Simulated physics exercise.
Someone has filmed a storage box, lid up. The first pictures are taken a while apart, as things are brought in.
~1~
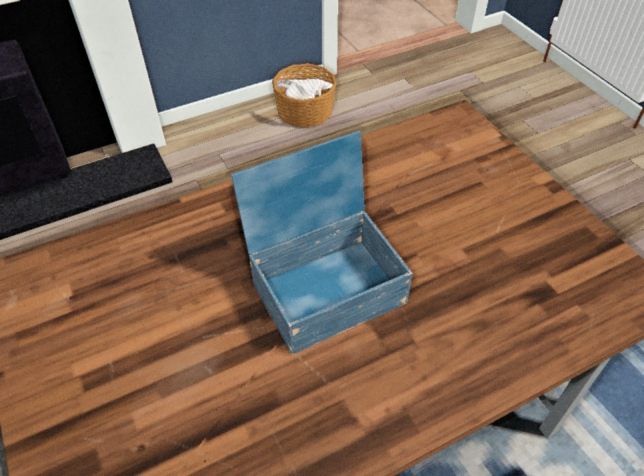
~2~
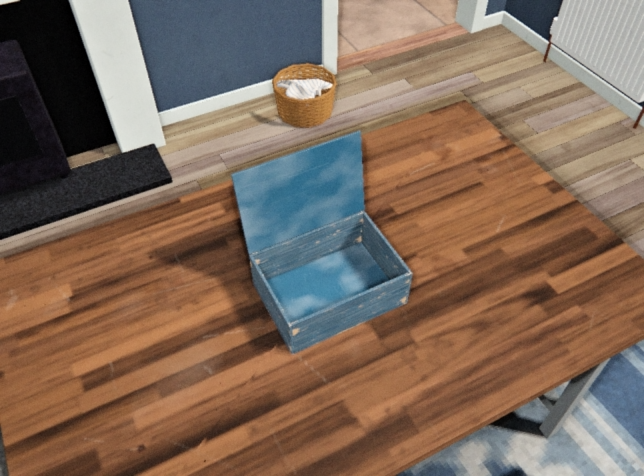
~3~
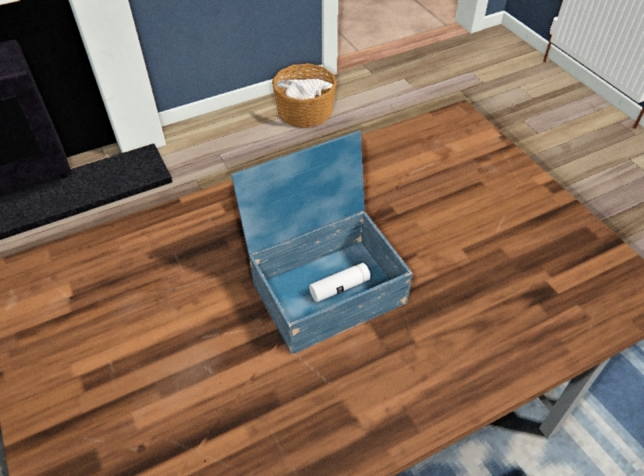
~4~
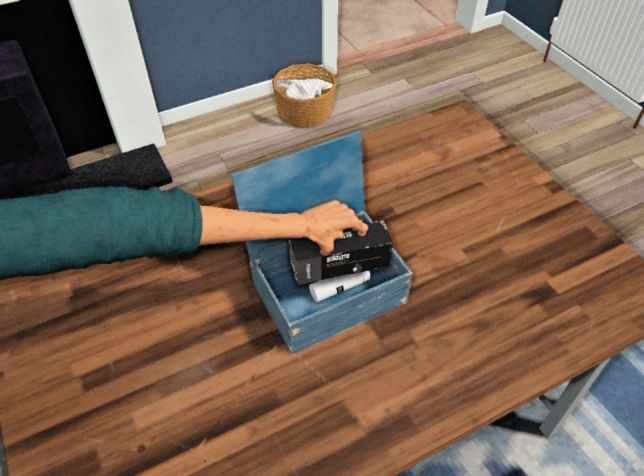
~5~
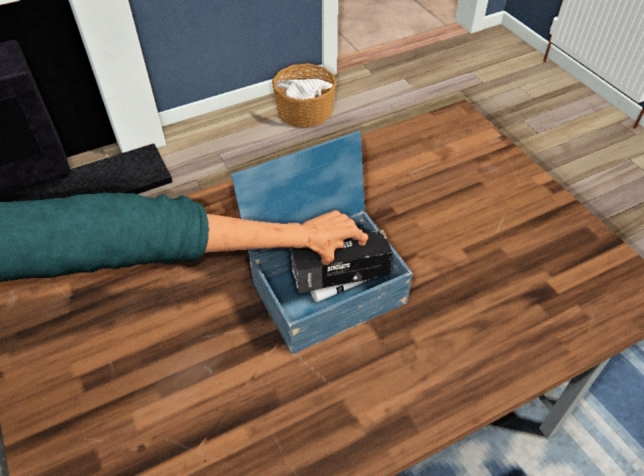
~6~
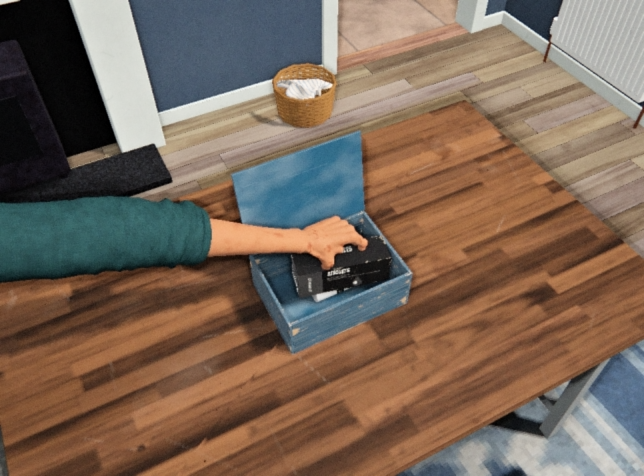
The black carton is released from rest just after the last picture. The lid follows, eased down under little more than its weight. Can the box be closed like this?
It sits on the rim.
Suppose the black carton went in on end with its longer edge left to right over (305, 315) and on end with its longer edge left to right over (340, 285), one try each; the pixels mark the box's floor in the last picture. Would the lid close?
First try: It is held up; second try: It is held up.
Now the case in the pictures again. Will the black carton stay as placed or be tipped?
The black carton ends up tilted.
Then, 1.20 s after the last picture, lid starting down; black carton on its side near (351, 297); white shaker rolled well along.
Then, 1.80 s after the last picture, lid 32° above the rim; black carton on its side near (351, 297); white shaker rolled well along.
At rest, lid shut; tipped over in the box, black carton; moved from the start, white shaker. Seen from the same camera at the end, black carton near (351, 297).
